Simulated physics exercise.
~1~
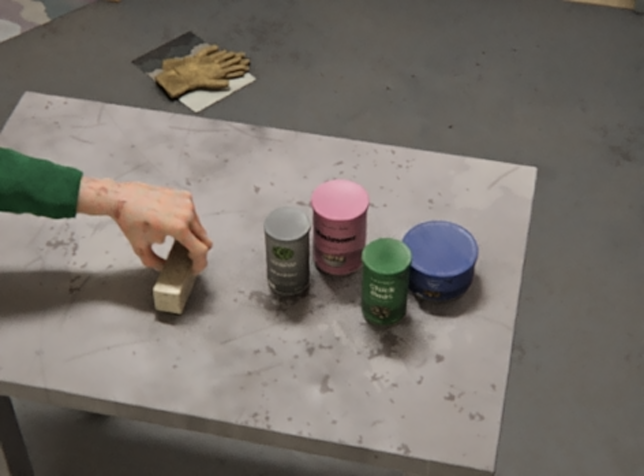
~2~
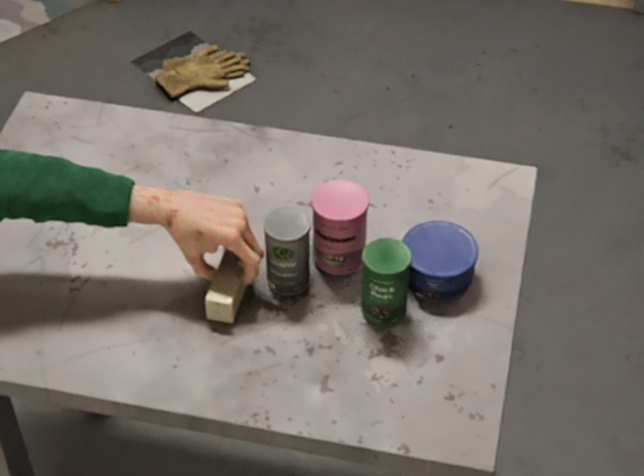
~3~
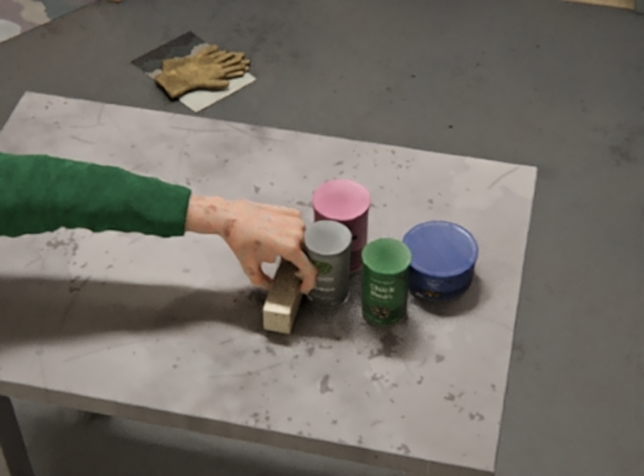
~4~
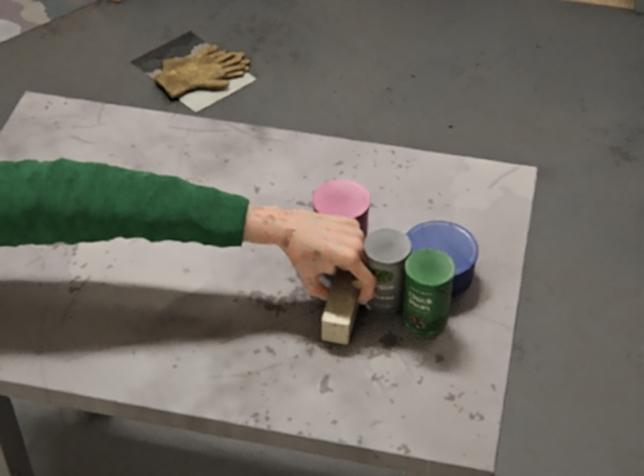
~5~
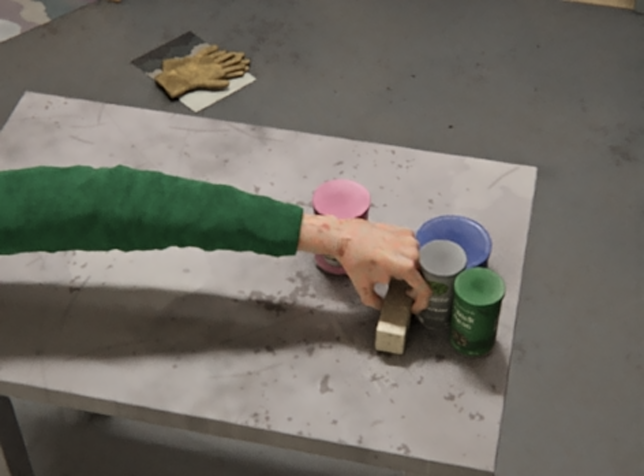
A hand in a green sleeve slowly slid a small block rightward across a table, pushing the grey tin, then the green tin too, and finally nudging the blue tub, leaving them upright near the right edge while the pink tin stayed put.
